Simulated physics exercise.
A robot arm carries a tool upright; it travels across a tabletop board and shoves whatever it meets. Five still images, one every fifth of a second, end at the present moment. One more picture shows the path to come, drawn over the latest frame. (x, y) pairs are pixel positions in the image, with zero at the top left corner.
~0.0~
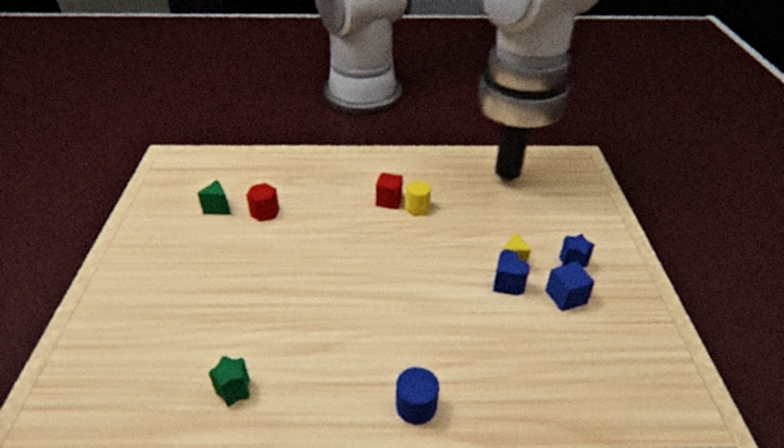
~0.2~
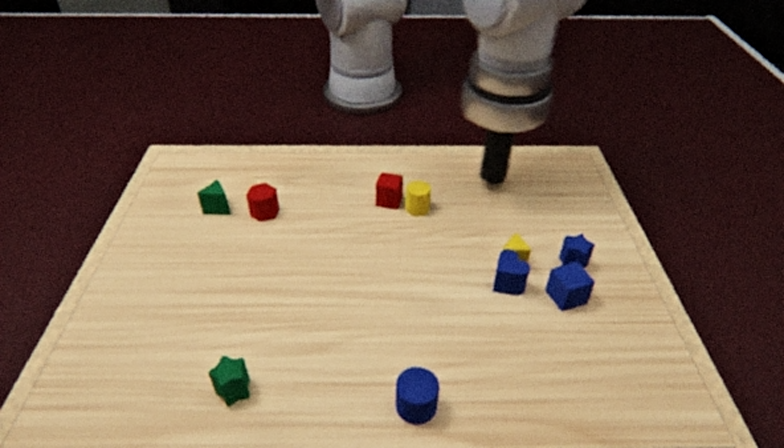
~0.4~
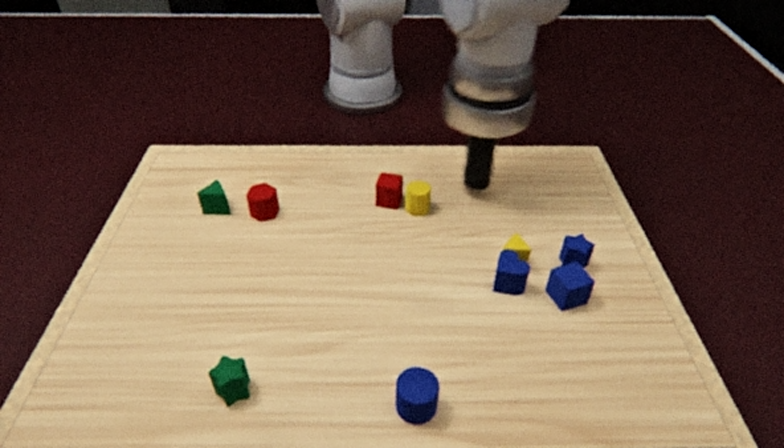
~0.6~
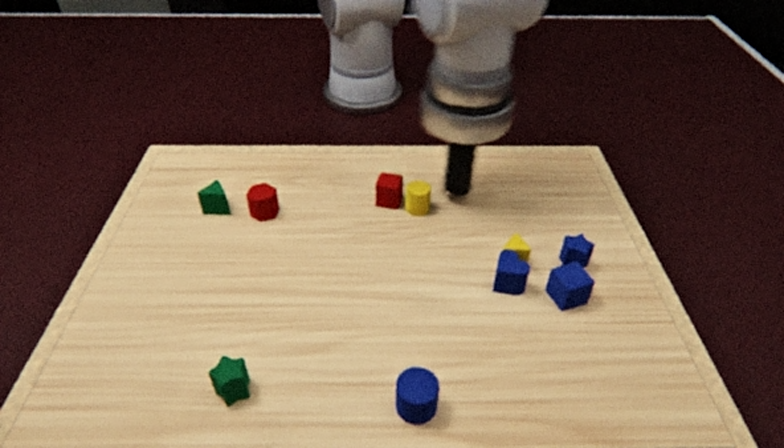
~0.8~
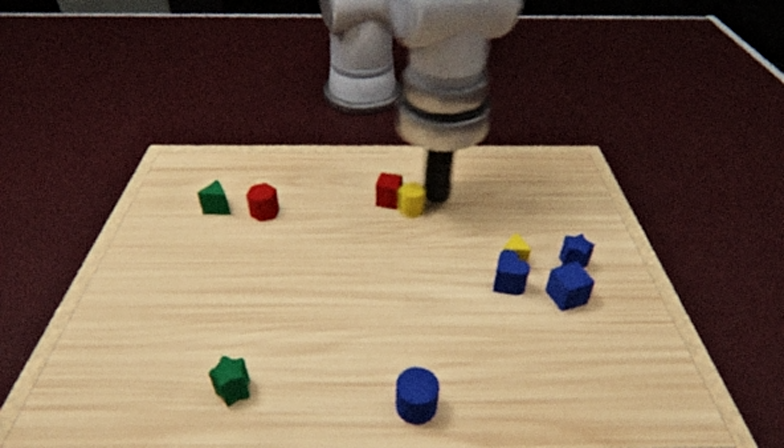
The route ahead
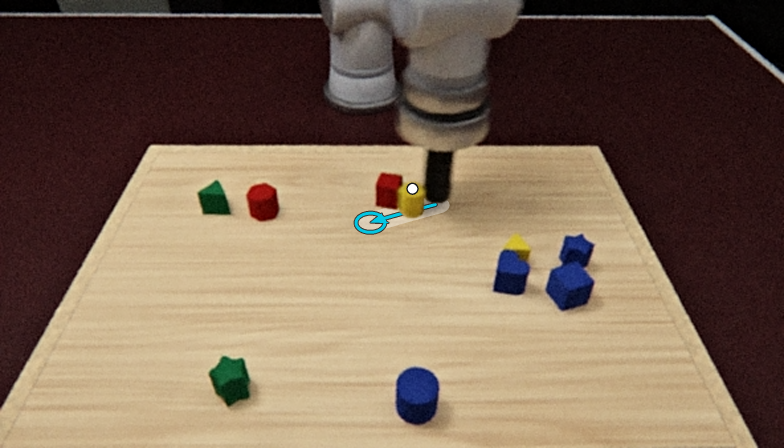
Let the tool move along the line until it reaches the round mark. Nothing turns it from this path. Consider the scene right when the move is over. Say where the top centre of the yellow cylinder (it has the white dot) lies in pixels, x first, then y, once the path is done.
In the picture, that point is around (344, 208).
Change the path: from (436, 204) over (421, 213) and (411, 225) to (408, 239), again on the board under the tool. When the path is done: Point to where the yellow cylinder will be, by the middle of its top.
It ends at (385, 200).
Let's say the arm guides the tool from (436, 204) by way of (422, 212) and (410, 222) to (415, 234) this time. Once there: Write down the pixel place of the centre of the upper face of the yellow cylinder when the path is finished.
The yellow cylinder ends near (383, 199).
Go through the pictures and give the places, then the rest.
In the first picture, tool tip at (508, 173); block tops, red square at (389, 180); yellow cylinder at (419, 187).
In the second picture, tool at (493, 177); blocks unchanged.
In the third picture, tool at (476, 183); blocks unchanged.
In the fourth picture, tool at (457, 189); blocks unchanged.
In the fifth picture, tool at (436, 195); red square at (389, 180); yellow cylinder at (412, 189).
Path on the board, in a line from (436, 204) to (370, 223); the dot is on the yellow cylinder.
What follows on the original path. Halfway along, tool at (402, 204); red square at (382, 180), turned 45° clockwise; yellow cylinder at (378, 199).
At the end, tool at (370, 213); red square at (380, 180), turned 50° clockwise; yellow cylinder at (344, 208).
